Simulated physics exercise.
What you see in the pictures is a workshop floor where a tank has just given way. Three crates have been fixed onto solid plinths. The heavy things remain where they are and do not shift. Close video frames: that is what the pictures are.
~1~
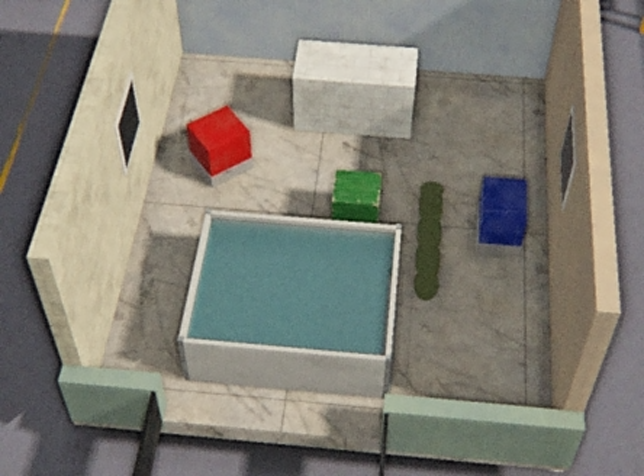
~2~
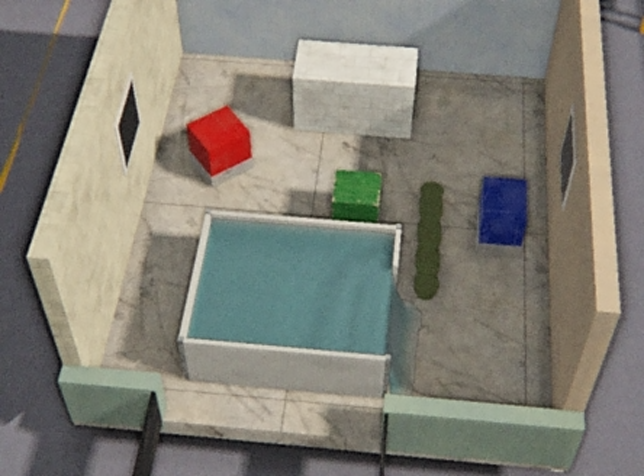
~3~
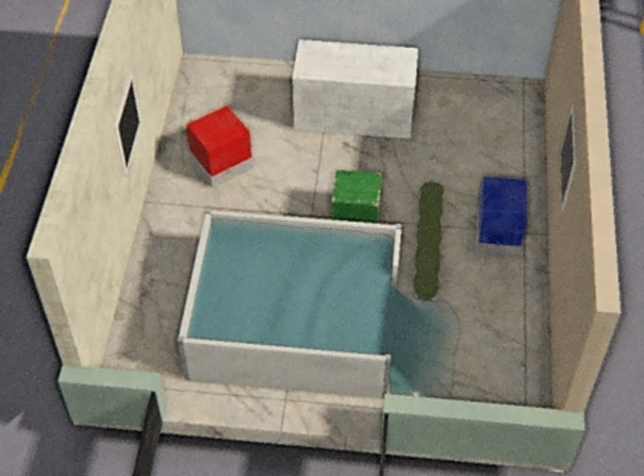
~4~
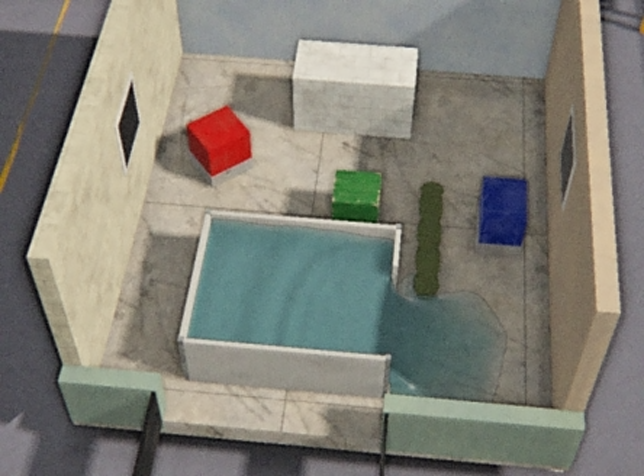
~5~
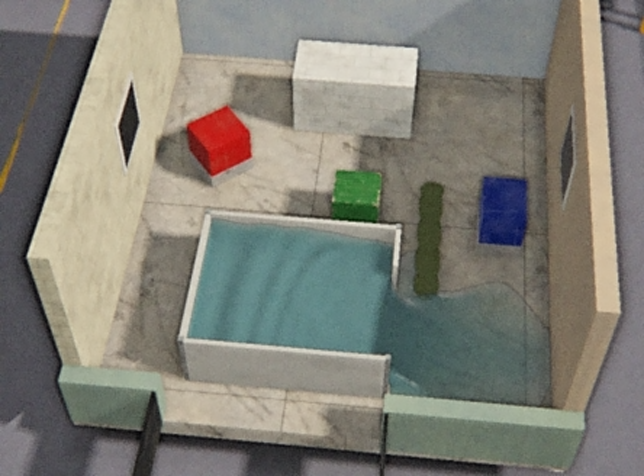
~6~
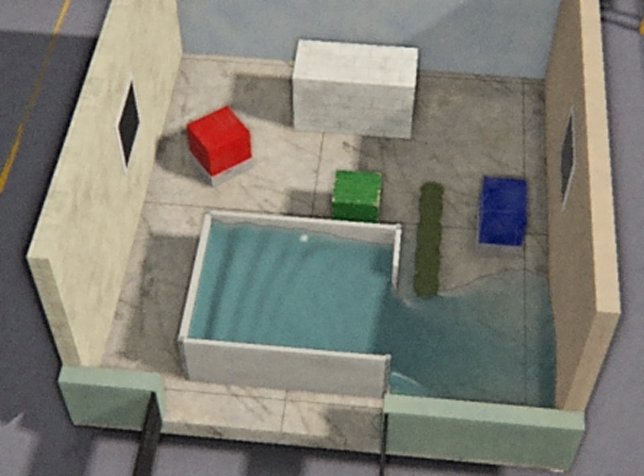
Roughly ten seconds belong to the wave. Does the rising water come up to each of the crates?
Red crate: High enough; green crate: High enough; blue crate: Too low.
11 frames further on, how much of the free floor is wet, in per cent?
I reckon around 30 %.
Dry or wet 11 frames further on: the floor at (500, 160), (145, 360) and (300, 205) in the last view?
Going through them one by one, the first is waterlogged, the second spared and the third spared.
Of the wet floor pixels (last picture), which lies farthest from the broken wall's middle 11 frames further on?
I'd put it around (535, 96).
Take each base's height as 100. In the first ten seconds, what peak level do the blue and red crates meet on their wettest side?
Close to 210 per cent, and close to 80 per cent, in that order.
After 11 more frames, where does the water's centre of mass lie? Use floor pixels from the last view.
The water's centre sits above (394, 328).
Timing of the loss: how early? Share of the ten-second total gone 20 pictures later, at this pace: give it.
I'd estimate some 10 per cent.
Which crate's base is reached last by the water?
I'd say the red-painted one is last.
A moment on, water covers 20 % of the floor; the red crate not reached, the green crate not reached, the blue crate water round its plinth.
Next, water covers 30 % of the floor; the red crate not reached, the green crate water round its plinth, the blue crate water round its plinth.
Then, water covers 55 % of the floor; the red crate not reached, the green crate water round its plinth, the blue crate water round its plinth.
Later, water covers 75 % of the floor; the red crate water round its plinth, the green crate water round its plinth, the blue crate water round its plinth.
In the end, water covers 95 % of the floor; the red crate stayed above the water, the green crate stayed above the water, the blue crate was topped.
